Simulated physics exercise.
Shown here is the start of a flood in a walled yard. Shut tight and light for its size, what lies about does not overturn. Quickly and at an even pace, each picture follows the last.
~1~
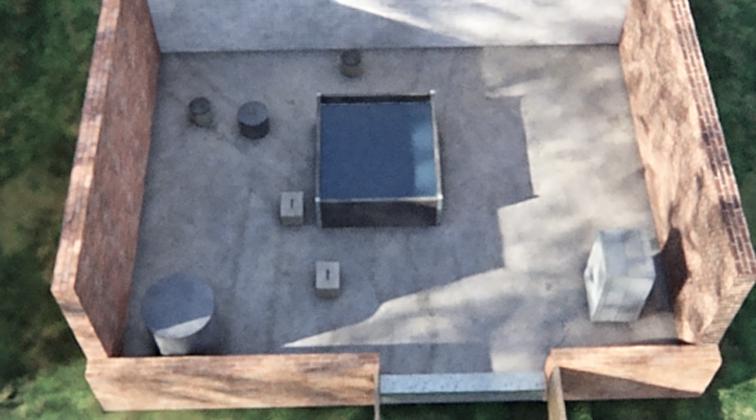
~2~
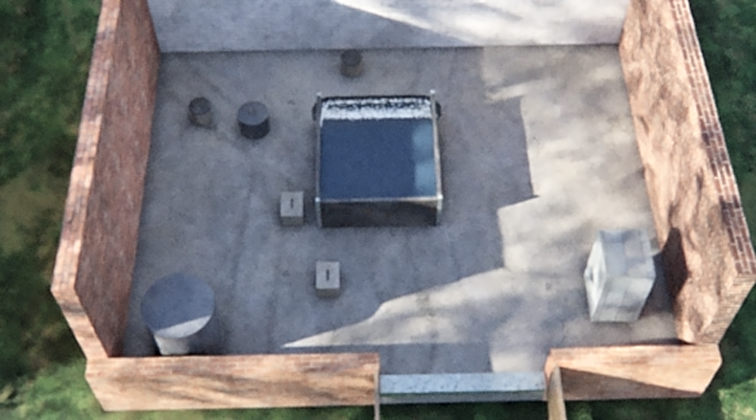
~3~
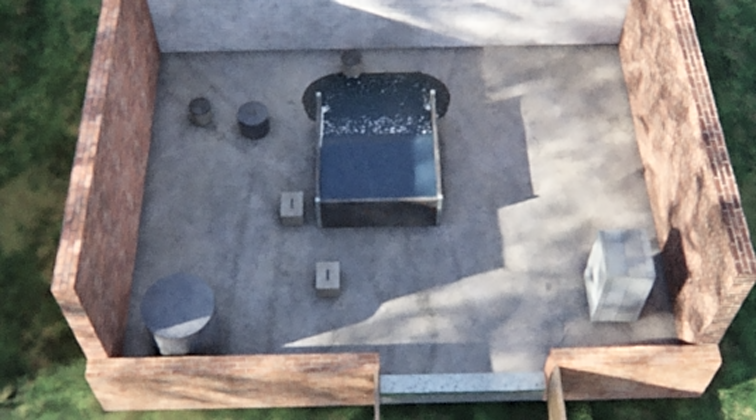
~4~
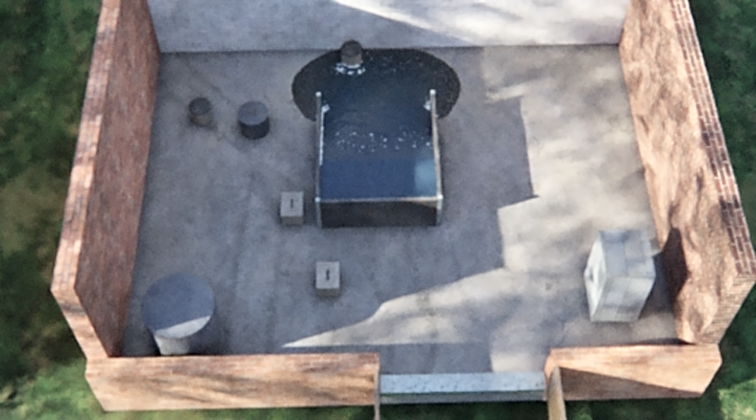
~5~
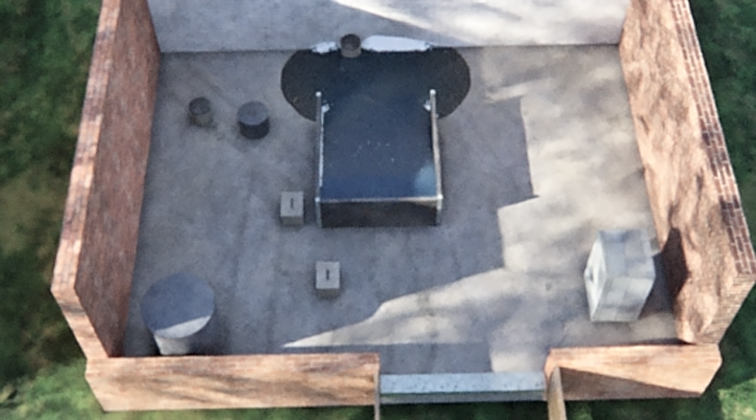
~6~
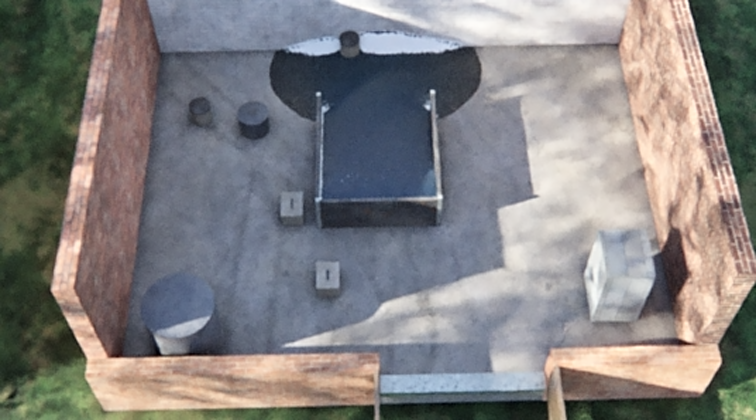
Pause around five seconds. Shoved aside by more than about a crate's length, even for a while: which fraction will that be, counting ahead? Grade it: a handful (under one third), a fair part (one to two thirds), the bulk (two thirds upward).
A fair part.
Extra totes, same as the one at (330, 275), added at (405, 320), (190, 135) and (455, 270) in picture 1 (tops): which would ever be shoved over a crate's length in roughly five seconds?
Item by item: Remains in place, goes the distance, remains in place.
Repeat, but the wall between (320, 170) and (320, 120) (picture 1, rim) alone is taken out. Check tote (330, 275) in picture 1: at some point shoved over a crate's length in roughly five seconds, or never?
Lab note - this item: Full stretch not covered.
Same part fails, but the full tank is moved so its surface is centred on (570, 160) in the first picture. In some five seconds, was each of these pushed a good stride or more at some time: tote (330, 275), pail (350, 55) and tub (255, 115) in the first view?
In order: Remained close by, went well off, went well off.
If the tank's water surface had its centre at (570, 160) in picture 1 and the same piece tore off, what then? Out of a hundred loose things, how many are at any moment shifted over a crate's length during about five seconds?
Some 80 per cent.
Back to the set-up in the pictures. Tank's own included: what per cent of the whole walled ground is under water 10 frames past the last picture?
Roughly 30 %.
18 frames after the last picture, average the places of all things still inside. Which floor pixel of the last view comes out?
What remains is centred near (252, 205).
A moment on, 0 of 5 are well off their spots; 1 afloat.
Next, 1 of 5 are well off their spots; 0 afloat.
Later, 2 of 5 are well off their spots; 1 afloat.
In the end, 3 of 5 are well off their spots, and 3 have been at some point; 1 afloat.
